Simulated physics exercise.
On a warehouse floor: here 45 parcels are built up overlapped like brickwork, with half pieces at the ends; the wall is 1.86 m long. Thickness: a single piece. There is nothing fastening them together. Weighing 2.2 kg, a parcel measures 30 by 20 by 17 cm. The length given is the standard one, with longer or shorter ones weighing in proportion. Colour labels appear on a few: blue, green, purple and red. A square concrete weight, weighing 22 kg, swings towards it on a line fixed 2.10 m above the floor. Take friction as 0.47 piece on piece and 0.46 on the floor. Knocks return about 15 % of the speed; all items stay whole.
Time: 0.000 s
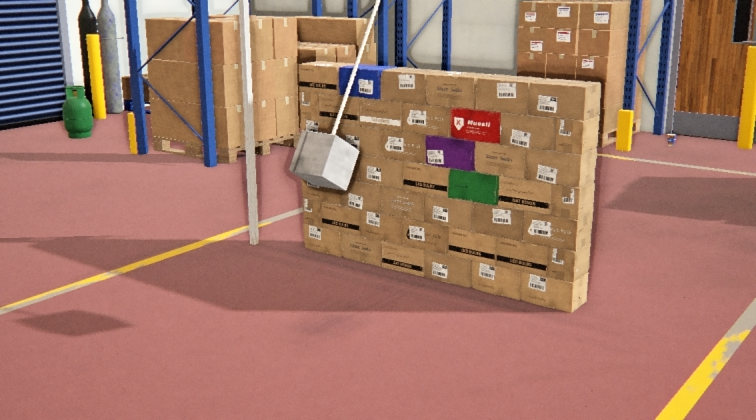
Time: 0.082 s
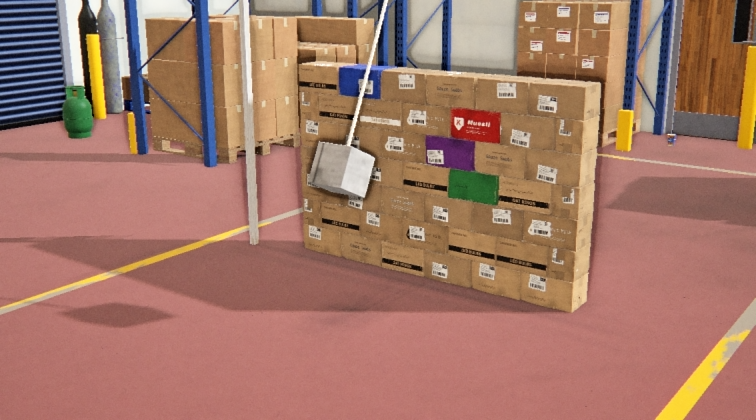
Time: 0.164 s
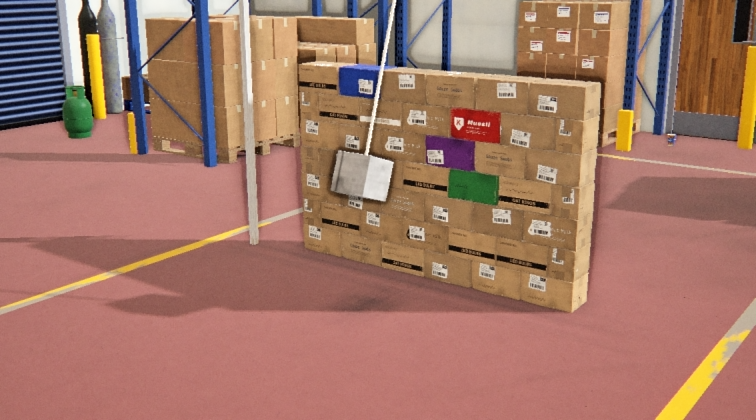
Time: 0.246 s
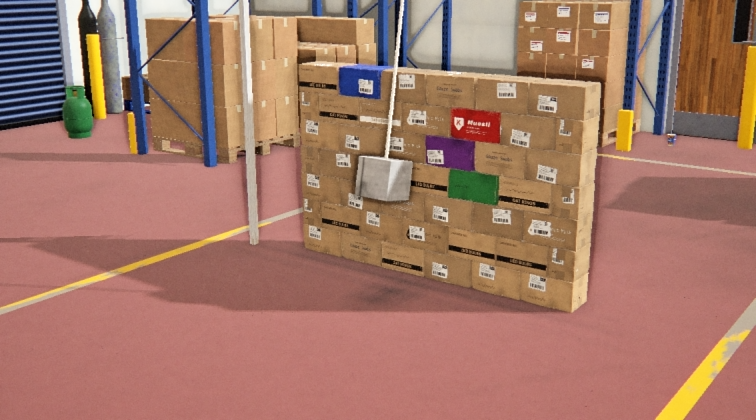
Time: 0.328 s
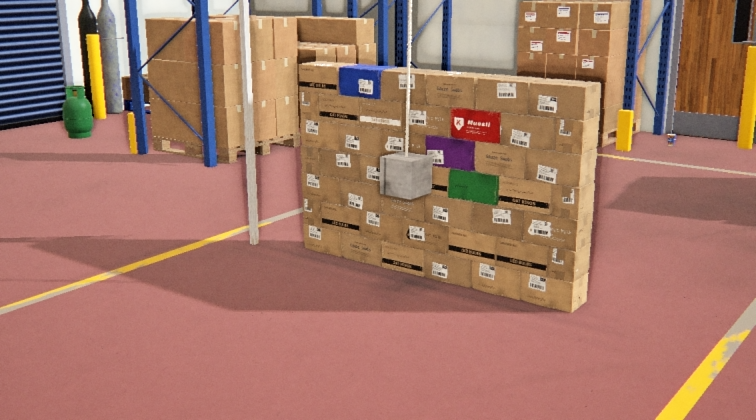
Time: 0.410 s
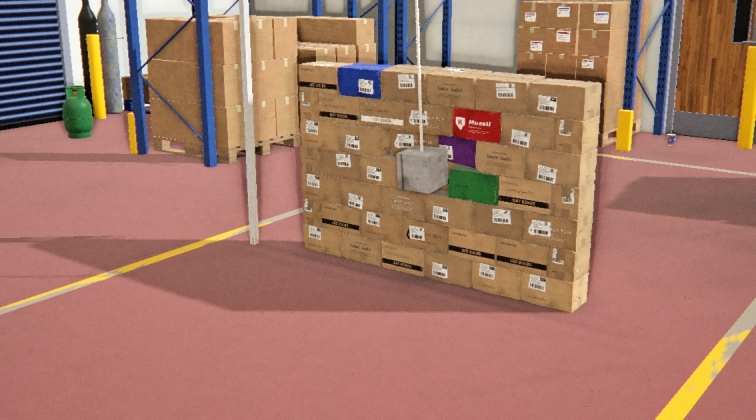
At first, a pale block on a slanting line hangs in front of the left part of a wall of stacked cardboard boxes. It swings rightward across the wall as the line straightens, and then the purple box beside it shifts slightly, while the stack stays standing.
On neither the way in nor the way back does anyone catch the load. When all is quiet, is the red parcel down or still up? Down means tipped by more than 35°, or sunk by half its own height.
The red parcel stays up.
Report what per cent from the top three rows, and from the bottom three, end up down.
From above it's 20%, from below it's 0%.
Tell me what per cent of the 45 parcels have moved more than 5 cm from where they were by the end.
10 percent of them have shifted.
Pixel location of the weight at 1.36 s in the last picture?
Roughly at pixel (443, 154).
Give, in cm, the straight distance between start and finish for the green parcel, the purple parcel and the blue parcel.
Roughly green 0 cm, purple 90 cm, blue 0 cm.
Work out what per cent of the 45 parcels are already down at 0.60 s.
By then 0 %.
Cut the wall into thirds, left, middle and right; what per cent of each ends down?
0, 30 and 0 per cent, from left to right.
By 0.60 s, line 16° past plumb; 1 of the 45 parcels down; red parcel moved 34 mm; purple parcel tilted 17°, 51 mm lower.
By 1.36 s, line 14° past plumb; 4 of the 45 parcels down; red parcel moved 32 mm; blue parcel tilted 3°.
When it is over (3.0 s), line 8° past plumb; 4 of the 45 parcels down; red parcel moved 32 mm; blue parcel tilted 3°; purple parcel 68 cm lower. In pixels of the last frame, middles, red parcel near (487, 122), blue parcel near (370, 80).
